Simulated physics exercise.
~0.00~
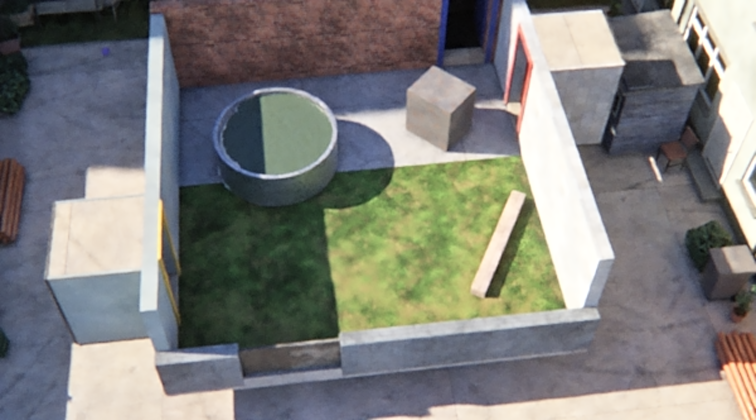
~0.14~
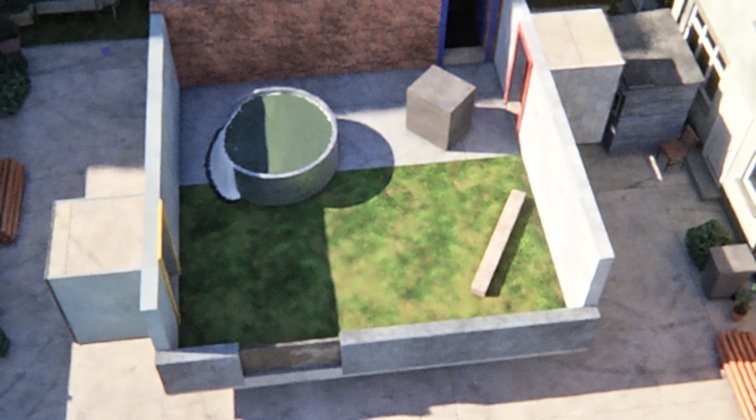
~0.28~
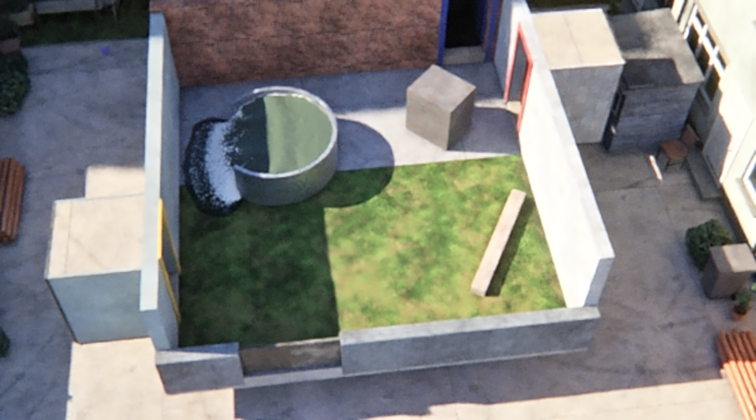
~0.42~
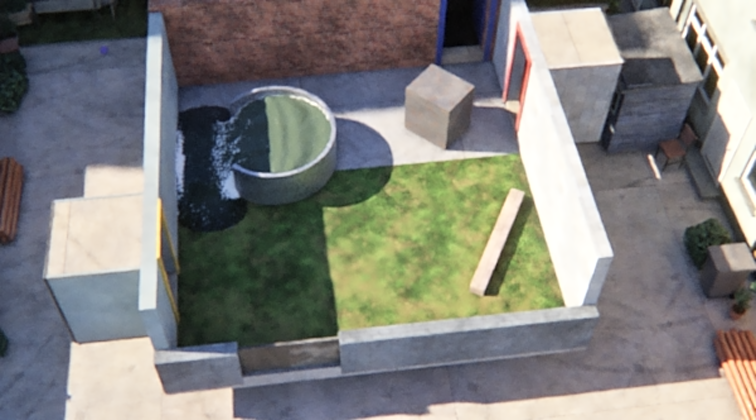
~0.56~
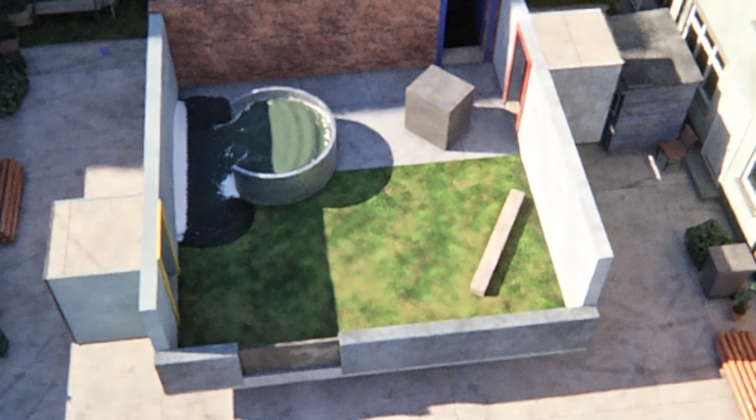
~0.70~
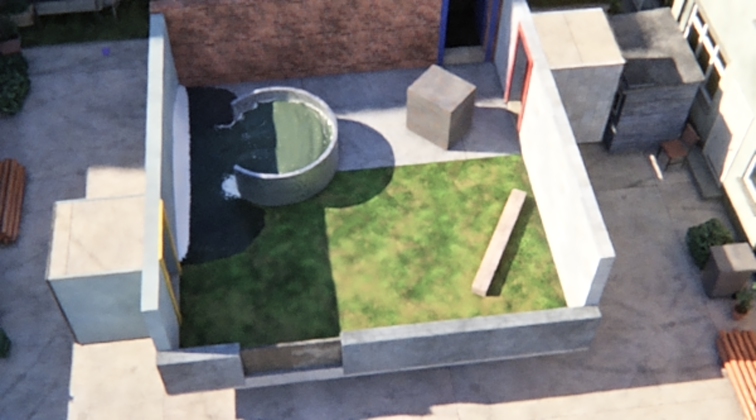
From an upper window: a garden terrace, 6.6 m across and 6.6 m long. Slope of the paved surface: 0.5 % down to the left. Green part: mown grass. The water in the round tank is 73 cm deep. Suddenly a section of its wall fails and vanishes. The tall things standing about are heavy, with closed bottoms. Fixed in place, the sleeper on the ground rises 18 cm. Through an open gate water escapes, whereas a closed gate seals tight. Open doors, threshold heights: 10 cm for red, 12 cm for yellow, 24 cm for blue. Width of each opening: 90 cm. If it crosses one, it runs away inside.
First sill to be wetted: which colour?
Yellow.
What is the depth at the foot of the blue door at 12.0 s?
5.0 cm.
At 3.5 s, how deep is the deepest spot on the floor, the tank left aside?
Roughly 24 cm.
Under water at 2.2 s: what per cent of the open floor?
Around 30 per cent.
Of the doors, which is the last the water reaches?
It's the red one.
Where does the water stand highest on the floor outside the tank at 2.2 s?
About (181, 91).
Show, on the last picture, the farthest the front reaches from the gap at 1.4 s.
About pixel (180, 334).
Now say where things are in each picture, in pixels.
The round tank at (276, 134) is whole and still, 73 cm deep, in the first frame.
Water pours out at (221, 156) and has run 0.9 m, to (235, 200); deepest outside 35 cm, 73 cm at the round tank's back, in the second frame.
The front is at (209, 212), 1.2 m from the gap at (221, 157); 1.4 m2 of floor is under water; 73 cm left at the back of the round tank, in the third frame.
Water pours out at (220, 158) and has run 1.5 m, to (179, 118); deepest outside 37 cm, 72 cm at the round tank's back, in the fourth frame.
Water pours out at (220, 159) and has run 2.0 m, to (179, 101); deepest outside 59 cm, 64 cm at the round tank's back, in the fifth frame.
Water pours out at (222, 158) and has run 2.3 m, to (180, 261); deepest outside 82 cm, 62 cm at the round tank's back, in the sixth frame.
After 1.4 s water covers 15 % of the floor and is deepest (54 cm) near (181, 91); red door not reached, yellow door reached at 1.0 s, blue door not reached.
After 2.2 s water covers 30 % of the floor and is deepest (47 cm) near (181, 91); red door not reached, yellow door reached at 1.0 s, blue door not reached.
After 3.5 s water covers 55 % of the floor and is deepest (24 cm) near (181, 97); red door not reached, yellow door reached at 1.0 s, blue door reached at 3.1 s.
After 7.0 s water covers 95 % of the floor and is deepest (13 cm) near (491, 64); red door reached at 3.8 s, yellow door reached at 1.0 s, blue door reached at 3.1 s.
After 12.0 s water covers 95 % of the floor and is deepest (10 cm) near (302, 359); red door reached at 3.8 s, yellow door reached at 1.0 s, blue door reached at 3.1 s.
